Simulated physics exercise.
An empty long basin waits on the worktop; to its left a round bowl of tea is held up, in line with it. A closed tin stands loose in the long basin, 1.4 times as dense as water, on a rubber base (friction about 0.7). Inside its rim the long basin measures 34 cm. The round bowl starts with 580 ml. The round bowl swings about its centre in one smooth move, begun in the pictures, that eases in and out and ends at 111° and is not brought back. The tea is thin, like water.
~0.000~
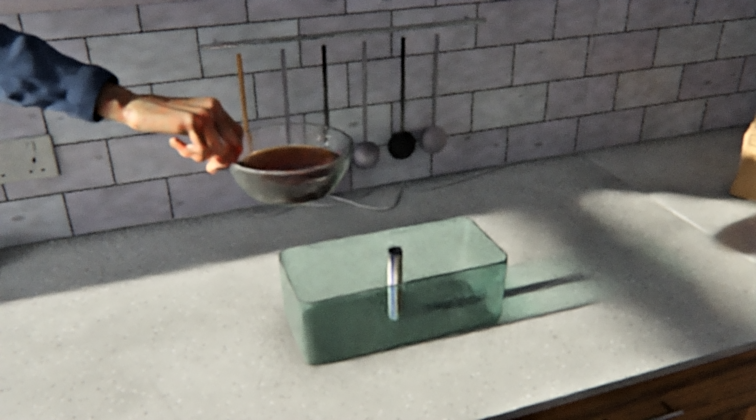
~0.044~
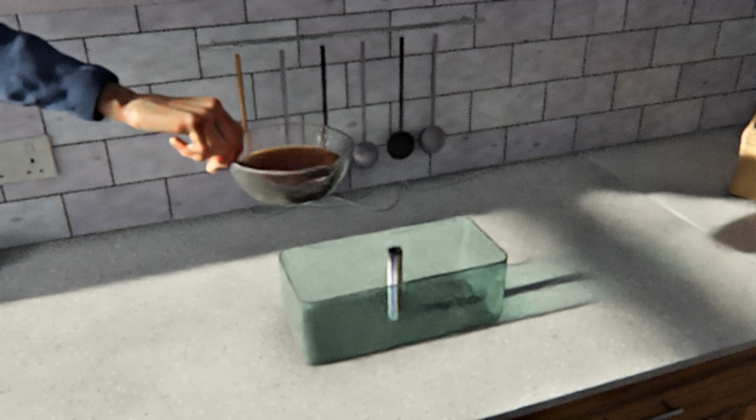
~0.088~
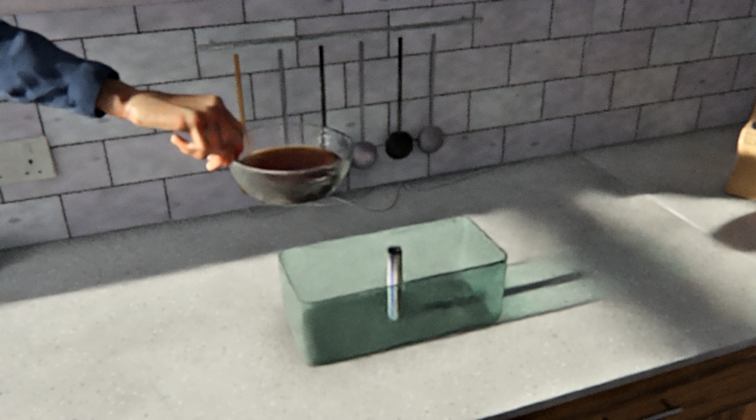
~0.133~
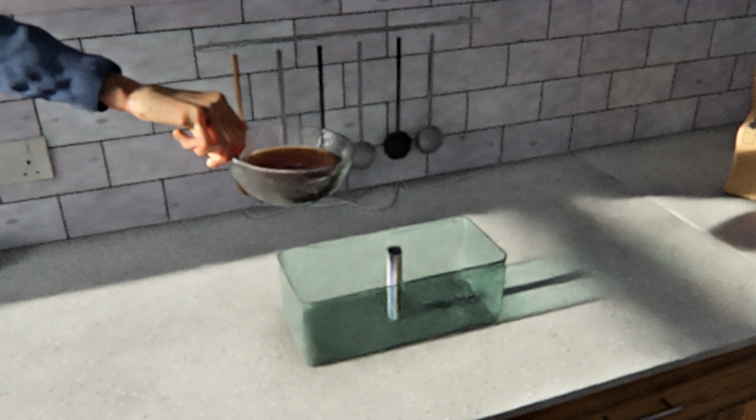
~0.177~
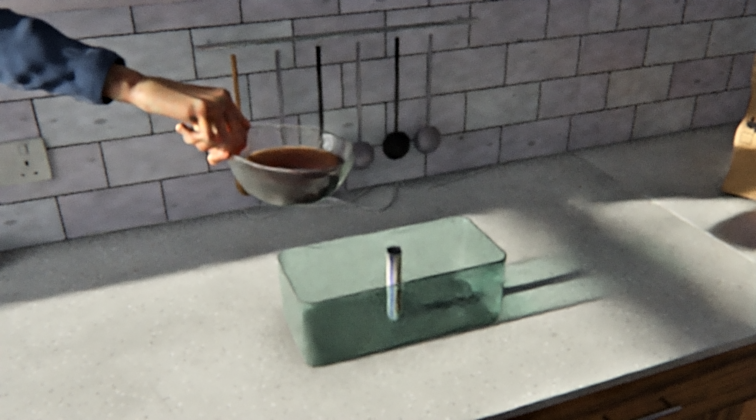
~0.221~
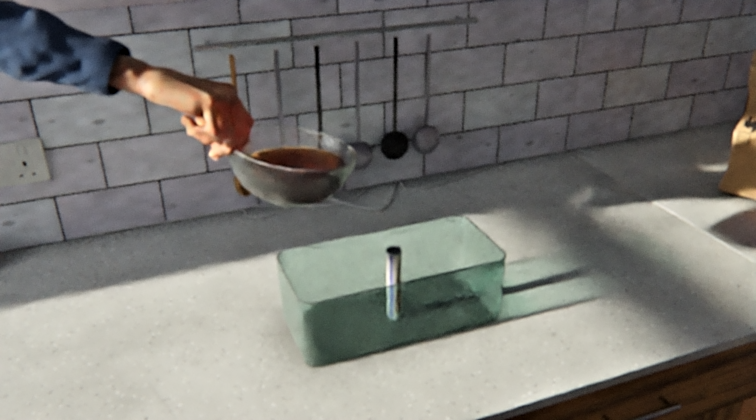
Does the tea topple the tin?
The tin remains upright.
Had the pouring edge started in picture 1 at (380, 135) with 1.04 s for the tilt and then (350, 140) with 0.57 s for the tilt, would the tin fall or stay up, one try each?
First it remains upright; then it topples.
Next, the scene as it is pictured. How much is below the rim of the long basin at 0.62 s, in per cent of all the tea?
Some 12 per cent.
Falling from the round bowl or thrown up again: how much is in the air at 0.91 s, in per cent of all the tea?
About 6 per cent.
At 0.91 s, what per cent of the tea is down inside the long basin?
About 94 per cent.
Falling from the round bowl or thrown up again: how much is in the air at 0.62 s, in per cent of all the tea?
Near 50 in a hundred.
After 0.62 s the tilt is 72° and 38 per cent is still to pour; the tin stands where it began.
After 0.91 s the tilt is 107° and 0 per cent is still to pour; the tin stands where it began.
After 1.21 s the tilt is 111° and 0 per cent is still to pour; the tin stands where it began.
After 1.54 s the tilt is 111° and 0 per cent is still to pour; the tin stands where it began.
In the end the tin stands where it began.
